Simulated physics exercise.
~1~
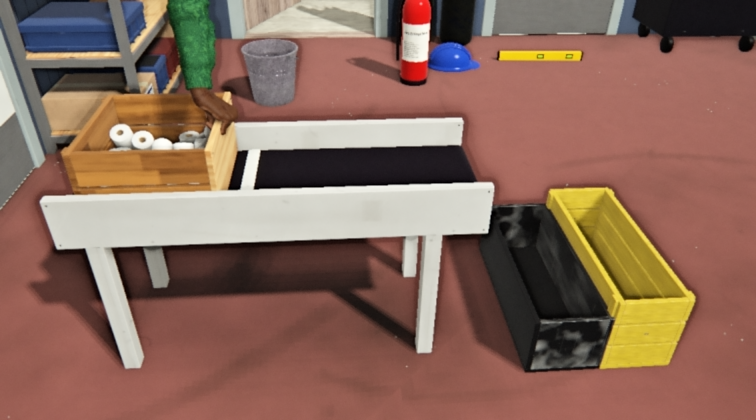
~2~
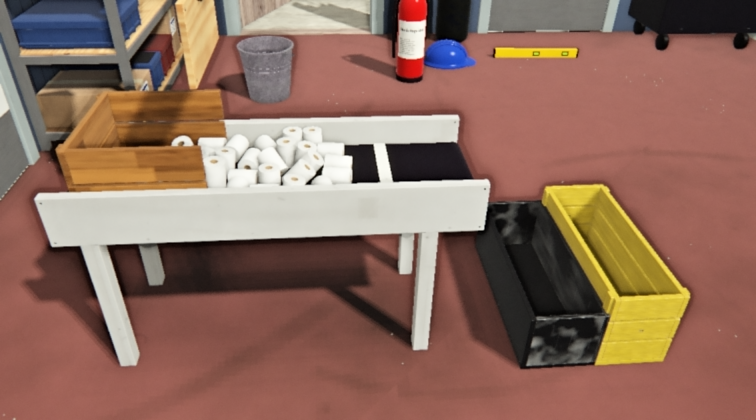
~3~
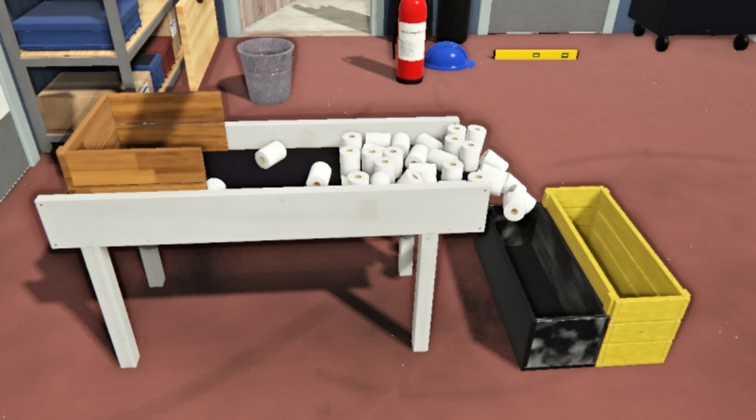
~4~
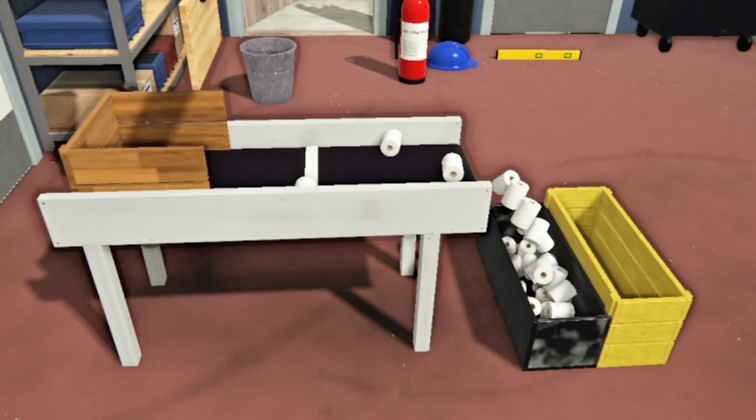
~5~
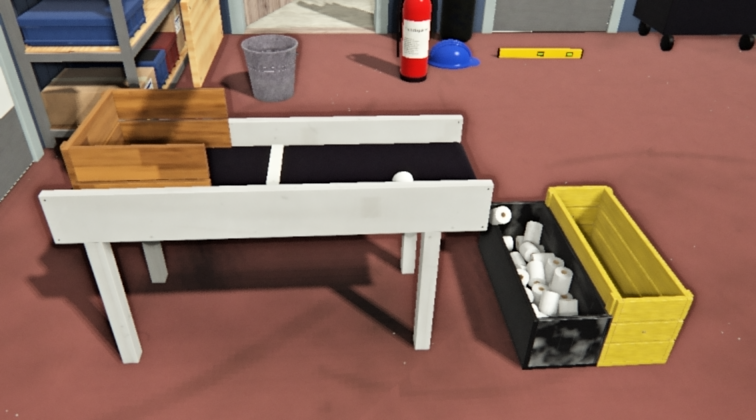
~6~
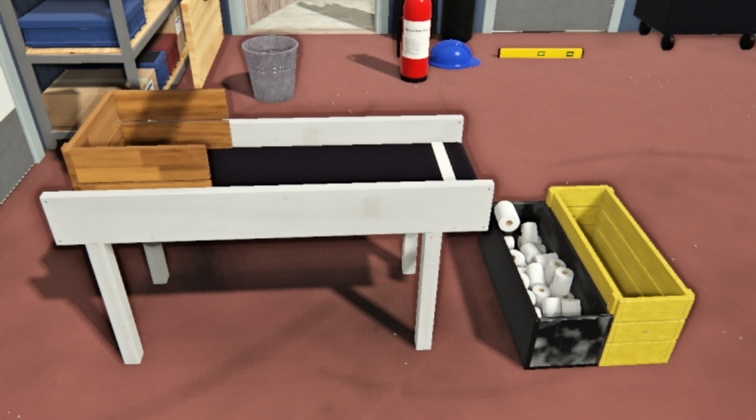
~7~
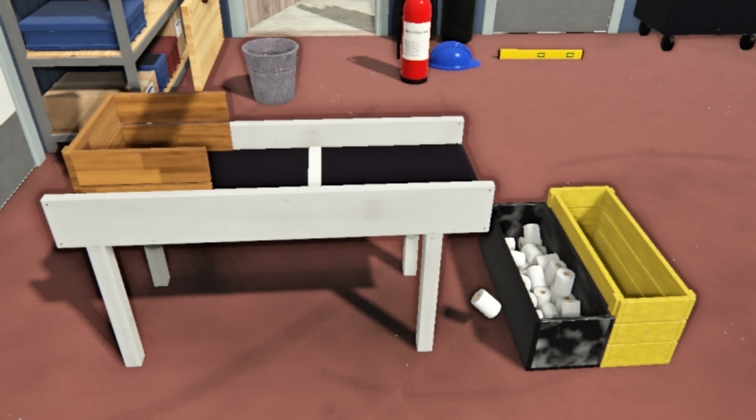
The clip shows white paper rolls leaving a wooden pen after a gloved hand lifts its gate, then riding a black belt rightward and tumbling off the end. Nearly all land in the black tote, one lies on the floor short of it, and the yellow tote stays empty.
